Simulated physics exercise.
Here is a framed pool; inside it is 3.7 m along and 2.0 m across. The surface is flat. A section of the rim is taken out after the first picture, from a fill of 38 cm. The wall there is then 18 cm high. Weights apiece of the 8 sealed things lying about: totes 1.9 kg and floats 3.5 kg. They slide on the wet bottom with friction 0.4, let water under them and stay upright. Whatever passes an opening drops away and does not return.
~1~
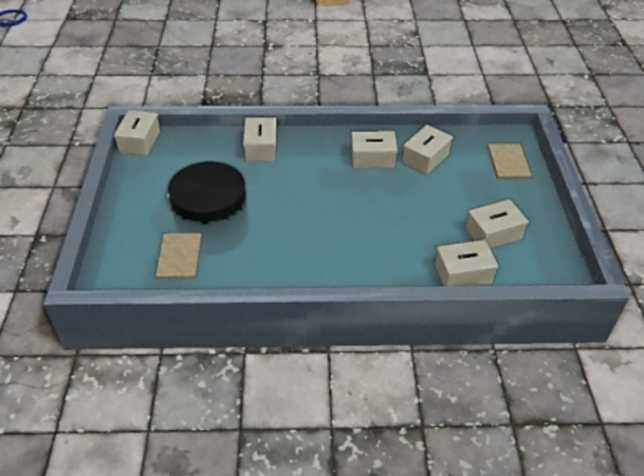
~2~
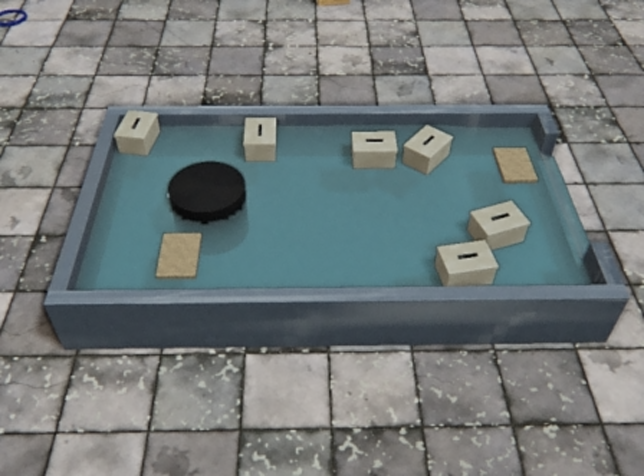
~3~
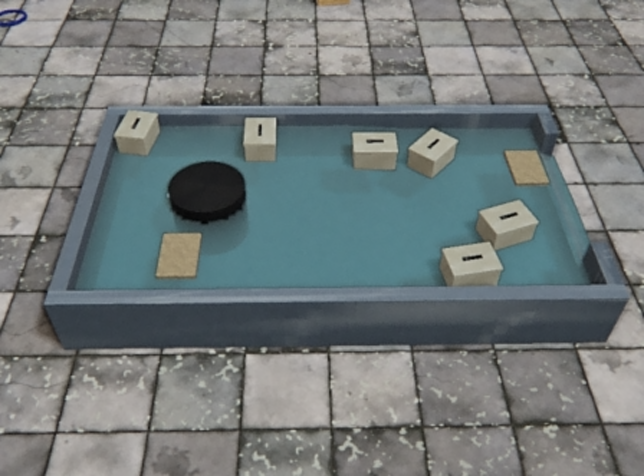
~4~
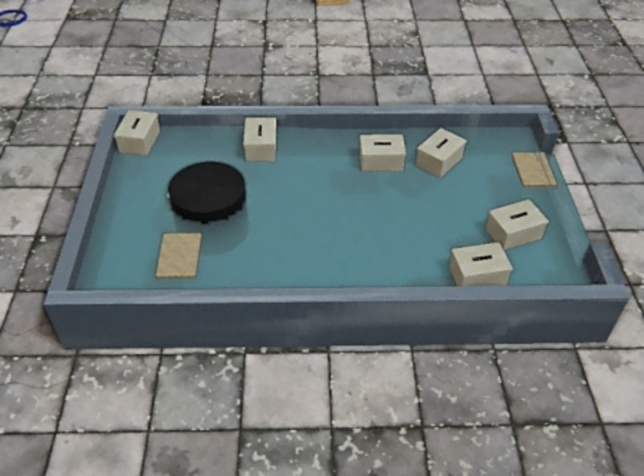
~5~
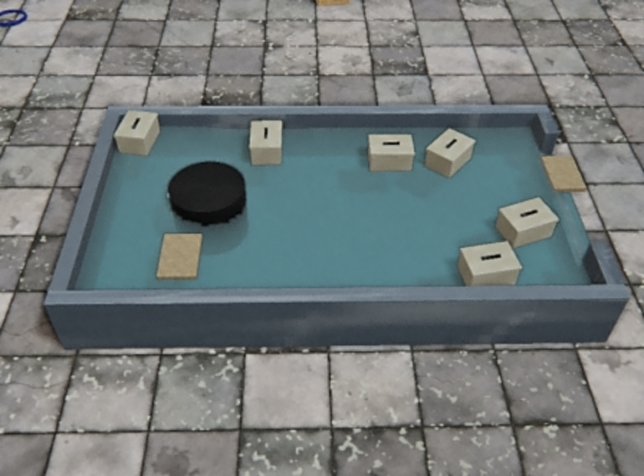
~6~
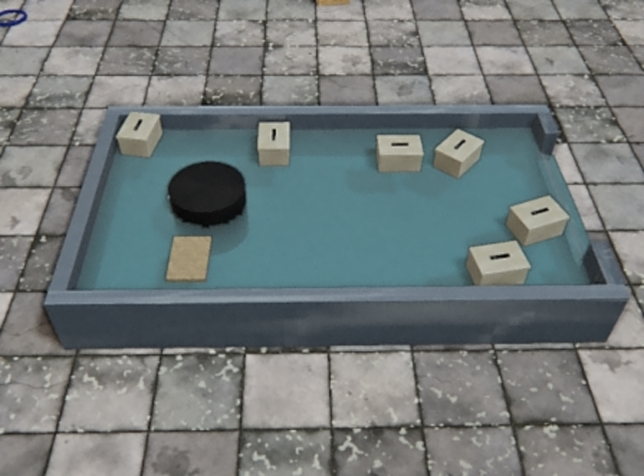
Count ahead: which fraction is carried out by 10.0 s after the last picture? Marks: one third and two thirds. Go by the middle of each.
Share: From one to two thirds.
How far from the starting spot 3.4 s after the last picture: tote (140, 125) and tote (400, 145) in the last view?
In turn: 10 cm, 60 cm.
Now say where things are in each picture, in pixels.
In the first picture, a tote at (499, 216) floats; a tote at (429, 141) floats; 38 cm deep round most things; 0 of 8 have shifted.
In the second picture, a tote at (500, 218) floats; a tote at (429, 141) floats; 38 cm deep round most things; 1 of 8 have shifted.
In the third picture, a tote at (509, 217), afloat, 9 cm from its start; a tote at (434, 144), afloat, 5 cm from its start; about 2610 L in view; 2 of 8 have shifted.
In the fourth picture, a tote at (519, 216) floats, 17 cm from its start; a tote at (442, 144) floats, 12 cm from its start; 35 cm deep round most things; 5 of 8 have shifted.
In the fifth picture, a tote at (529, 214) floats, 25 cm from its start; a tote at (451, 144), afloat, 19 cm from its start; 35 cm deep round most things; 5 of 8 have shifted.
In the sixth picture, a tote at (540, 212) floats, 34 cm from its start; a tote at (460, 145) floats, 26 cm from its start; 35 cm deep round most things; 7 of 8 have shifted.
Then, 0.8 s after the last picture 1 of 8 are out; 7 afloat.
Then, 3.4 s after the last picture 2 of 8 are out; 6 afloat.
Then, 6.0 s after the last picture 3 of 8 are out; 5 afloat.
Then, 10.0 s after the last picture 3 of 8 are out; 5 afloat.
